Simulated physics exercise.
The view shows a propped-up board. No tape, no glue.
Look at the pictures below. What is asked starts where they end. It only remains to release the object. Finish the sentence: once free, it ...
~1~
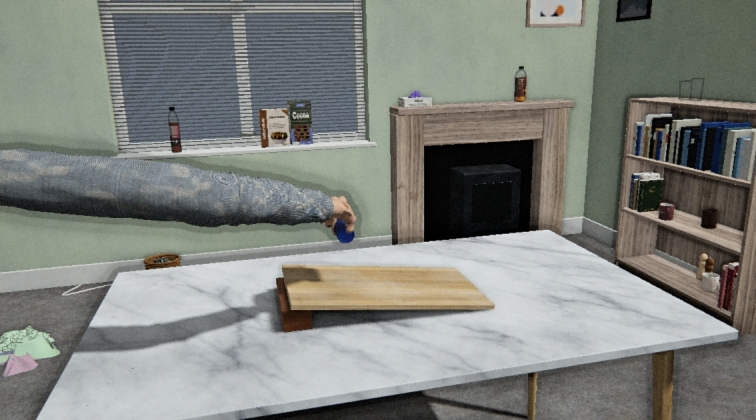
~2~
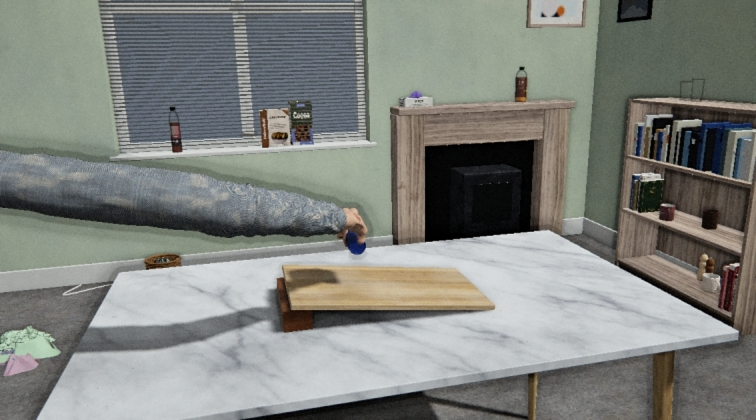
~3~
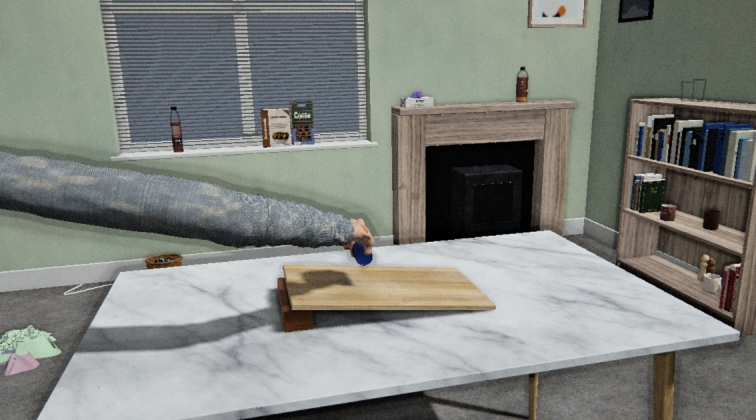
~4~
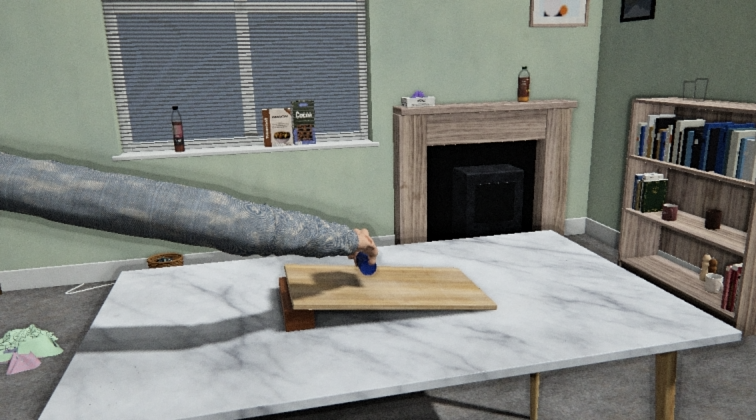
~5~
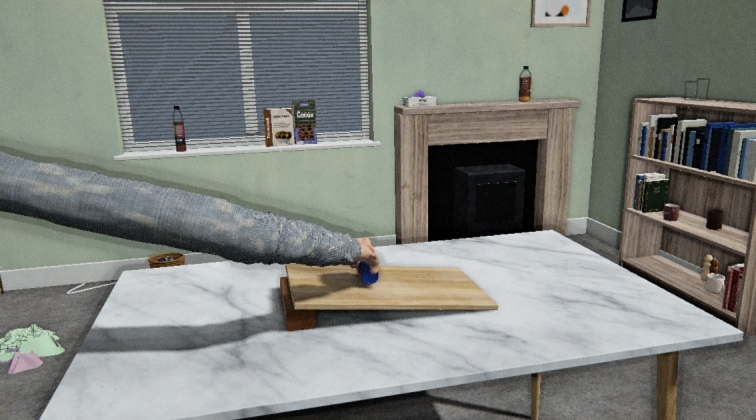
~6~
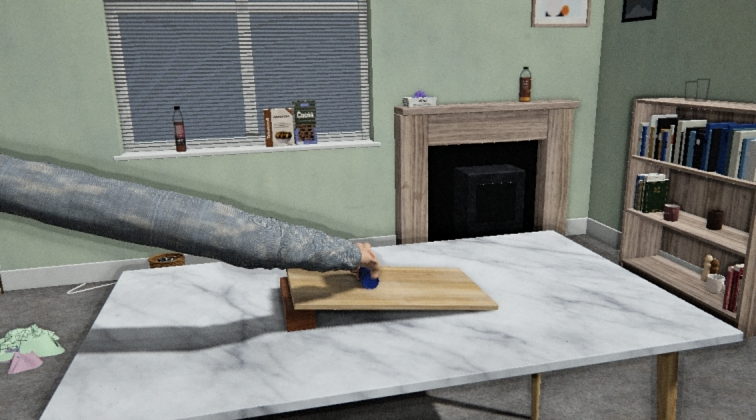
Once free, it heads down the board.
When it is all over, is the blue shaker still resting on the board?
Once it settles, it is off the top.
Then, 1.00 s after the last picture, blue shaker rolled well along near (456, 277).
Then, 1.70 s after the last picture, blue shaker now off the board.
Then, 2.40 s after the last picture, things are still on the move.
By the end, off the board, blue shaker. The blue shaker runs down the board.
